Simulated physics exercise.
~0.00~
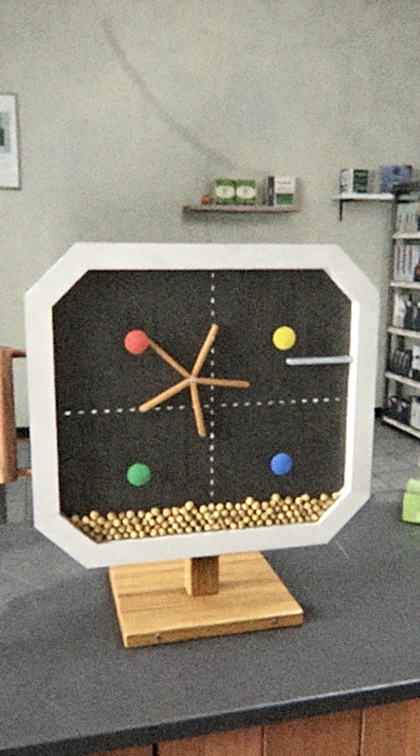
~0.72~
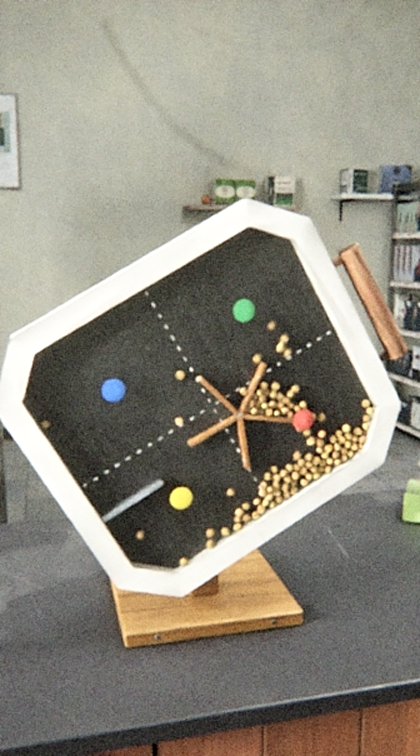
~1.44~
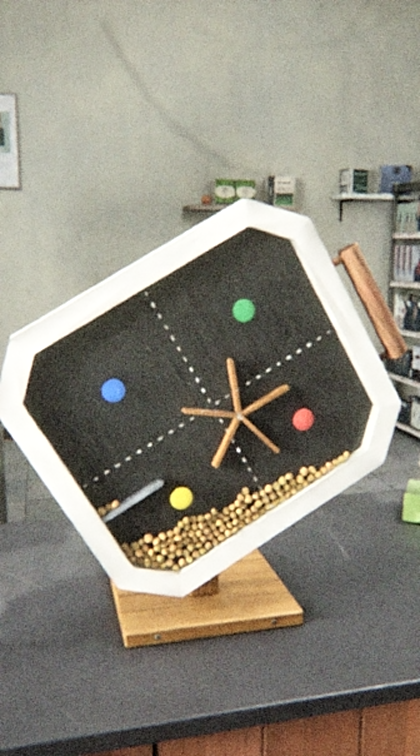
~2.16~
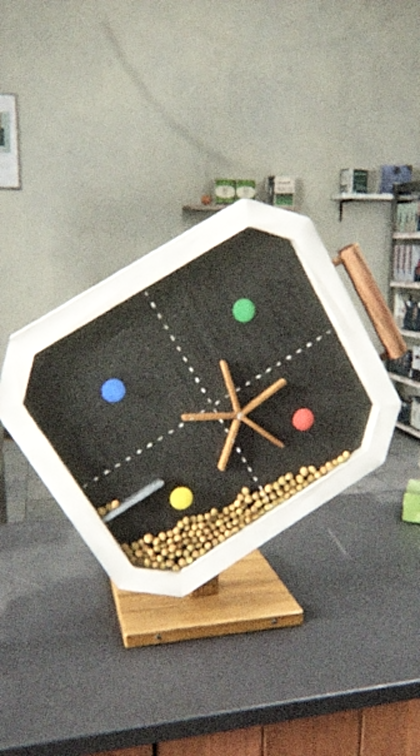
On a dark counter in a room with shelves behind, seen from the front by a still camera, a flat white-framed case stands on a wooden base. Its black face has red, yellow, green and blue dots, dashed lines marking quarters, a five-armed wooden spinner and a pale bar, with small pale beads lying along the bottom. The case turns anticlockwise well past upside down and stops tilted. The beads tumble around the spinner and slide down towards the lower left, while the spinner turns. They settle mostly in the yellow quarter, with a smaller part in the red.
